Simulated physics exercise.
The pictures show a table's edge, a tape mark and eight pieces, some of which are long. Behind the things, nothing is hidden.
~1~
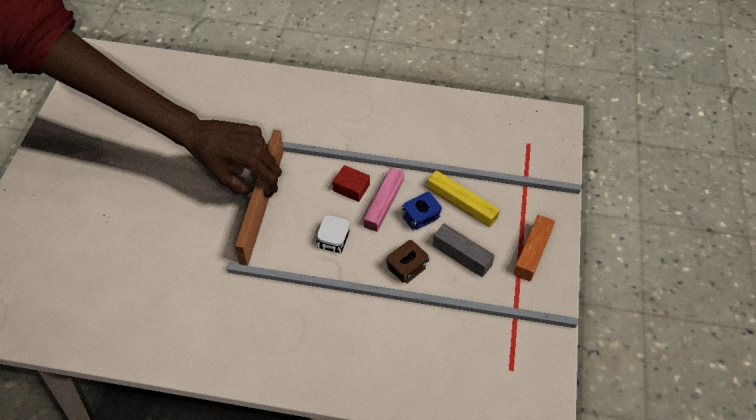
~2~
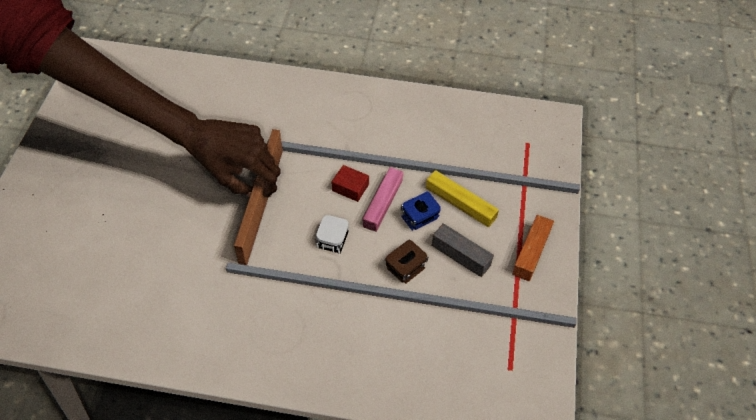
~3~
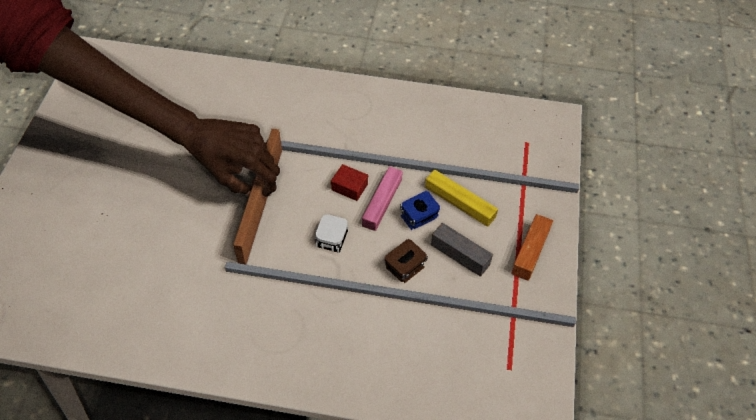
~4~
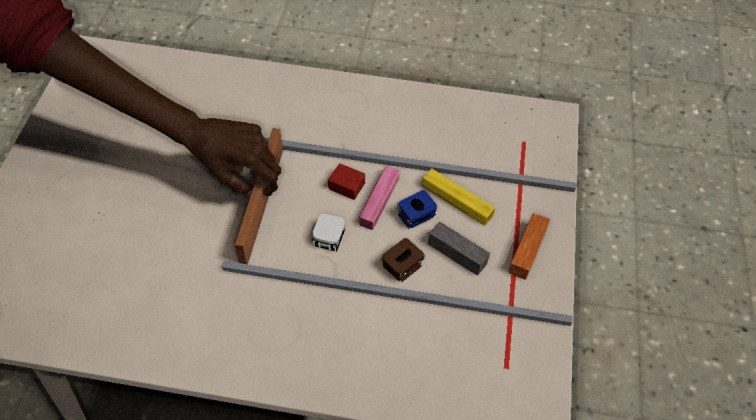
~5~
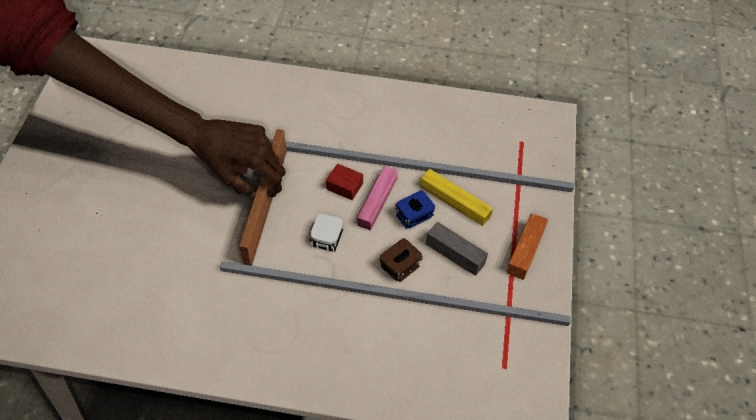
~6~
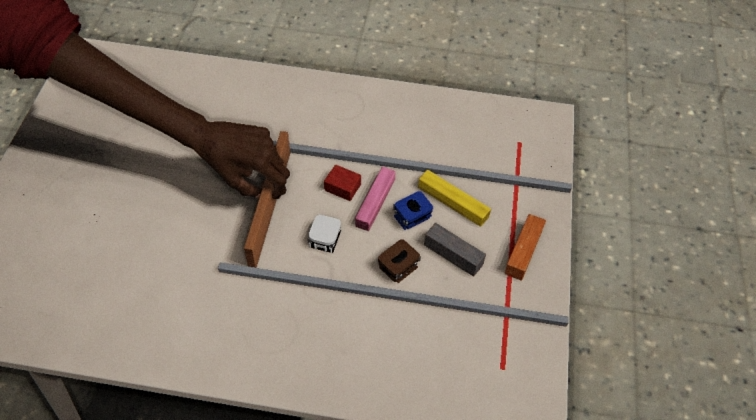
Hand holding a wooden board still across two grey rails, then nudging it slightly right while eight coloured pieces lie unmoved.
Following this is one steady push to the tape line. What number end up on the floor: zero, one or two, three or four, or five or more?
Honestly, barely any fall - one or two of them.
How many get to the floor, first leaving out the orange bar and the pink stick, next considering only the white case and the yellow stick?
You'd see 0 fallen, and 1 in the other try.
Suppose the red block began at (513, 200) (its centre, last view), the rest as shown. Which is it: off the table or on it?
In the end it hangs on.
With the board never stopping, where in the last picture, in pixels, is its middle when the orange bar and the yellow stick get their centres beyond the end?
Its middle is about (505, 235) and about (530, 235).
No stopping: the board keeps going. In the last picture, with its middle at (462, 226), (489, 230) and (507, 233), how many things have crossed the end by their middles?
Taking the places in turn, the counts are 0, 0 and 1.
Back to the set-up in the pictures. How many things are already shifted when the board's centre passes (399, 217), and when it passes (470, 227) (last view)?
That gives 7 for the first and 8 for the second.
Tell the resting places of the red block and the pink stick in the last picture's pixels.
Near (531, 206) and (544, 229).
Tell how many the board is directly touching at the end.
5.
Soon after, none off yet; orange bar at rest near (525, 247); grey bar at rest near (454, 249); yellow stick at rest near (454, 198).
Then, none off yet; orange bar at rest near (525, 247); grey bar moved a little near (474, 263); yellow stick moved a little near (482, 195).
Further on, none off yet; orange bar moved a little near (544, 246); grey bar moved about its own width near (529, 283); yellow stick moved about its own width near (529, 193).
At rest, the number that fall off is one or two; fallen, orange bar.
